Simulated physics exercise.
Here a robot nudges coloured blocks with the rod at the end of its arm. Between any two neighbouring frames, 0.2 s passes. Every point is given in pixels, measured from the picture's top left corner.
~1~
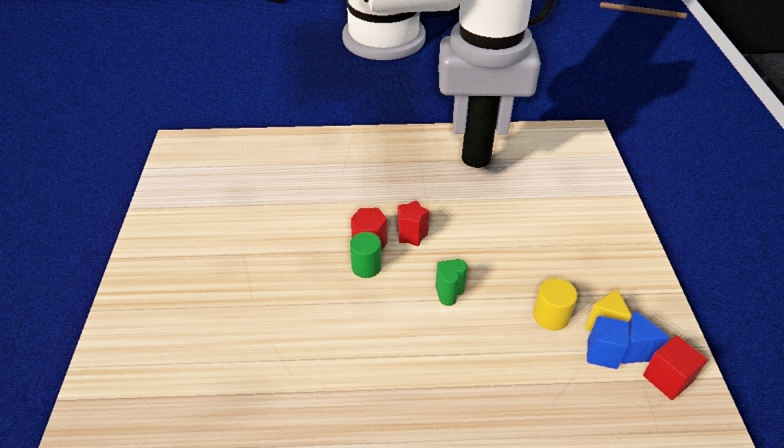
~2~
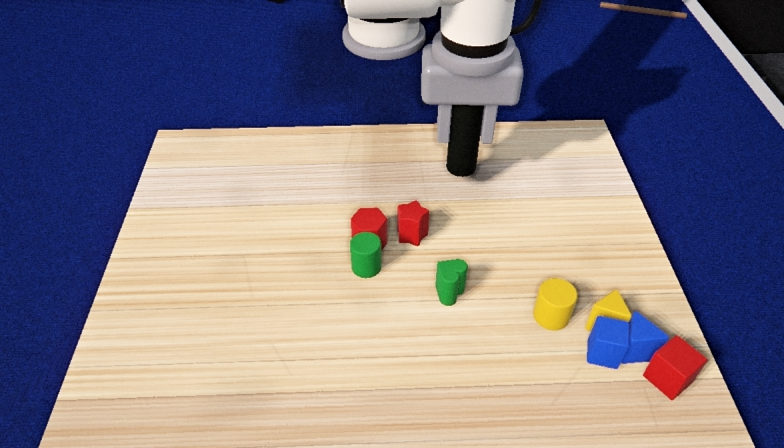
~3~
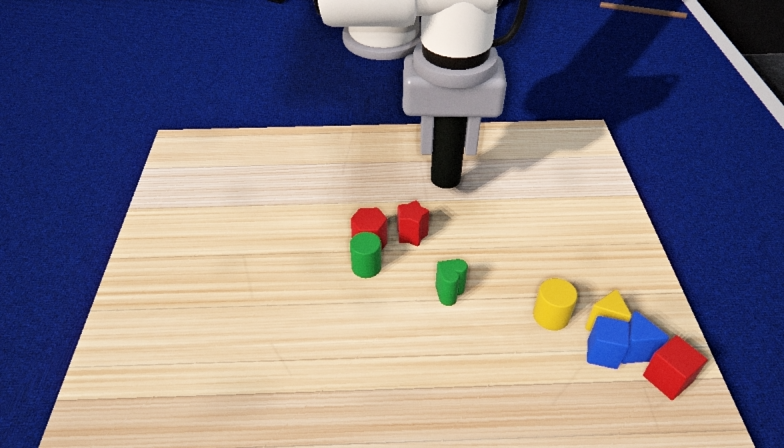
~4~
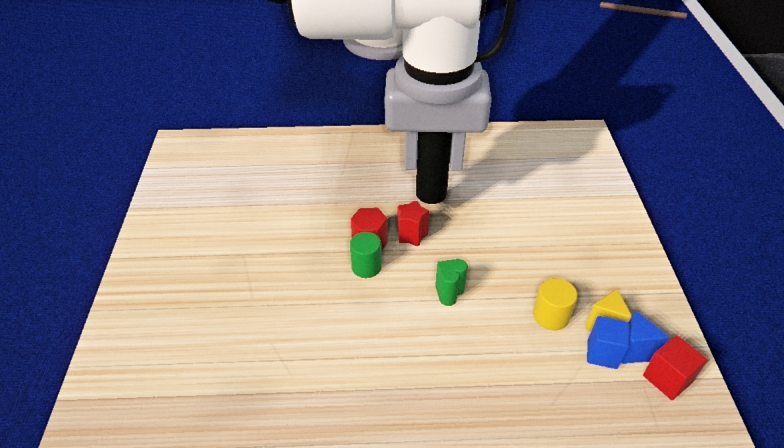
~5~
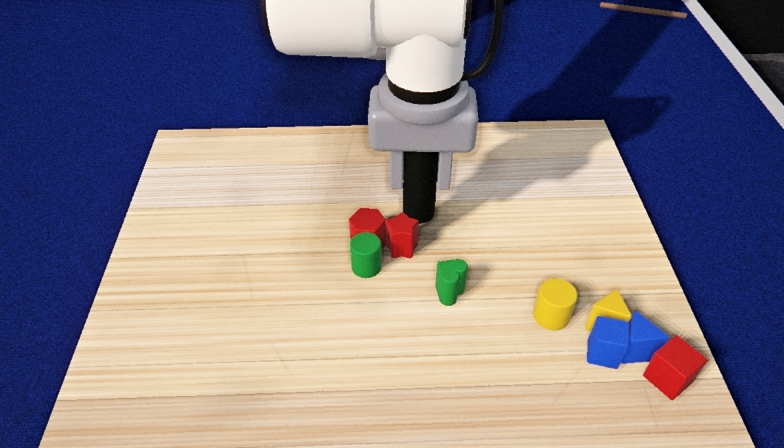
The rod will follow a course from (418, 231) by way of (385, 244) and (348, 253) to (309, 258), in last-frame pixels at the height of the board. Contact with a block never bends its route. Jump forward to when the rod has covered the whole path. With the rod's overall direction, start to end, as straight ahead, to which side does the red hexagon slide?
The answer is right.
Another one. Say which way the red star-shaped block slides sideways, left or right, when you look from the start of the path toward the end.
Heads left.
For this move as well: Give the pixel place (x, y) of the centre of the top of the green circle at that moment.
Close to (338, 268).
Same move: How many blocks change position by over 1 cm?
Three or more get moved.
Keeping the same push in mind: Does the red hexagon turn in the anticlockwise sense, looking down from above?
It seems not.
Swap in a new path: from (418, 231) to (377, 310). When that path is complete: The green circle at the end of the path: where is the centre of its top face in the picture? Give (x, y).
My prediction: (339, 261).
The first path, step by step. One third of the way, rod at (383, 226); green circle at (350, 254); red hexagon at (350, 221), turned 25° clockwise; red star-shaped block at (377, 242), turned 25° anticlockwise.
Two thirds of the way, rod at (345, 235); green circle at (338, 268); red hexagon at (312, 225), turned 50° clockwise; red star-shaped block at (362, 249), turned 65° anticlockwise.
At the end, rod at (306, 240); green circle at (338, 268); red hexagon at (273, 226), turned 60° clockwise; red star-shaped block at (362, 249), turned 65° anticlockwise; green heart block unmoved.
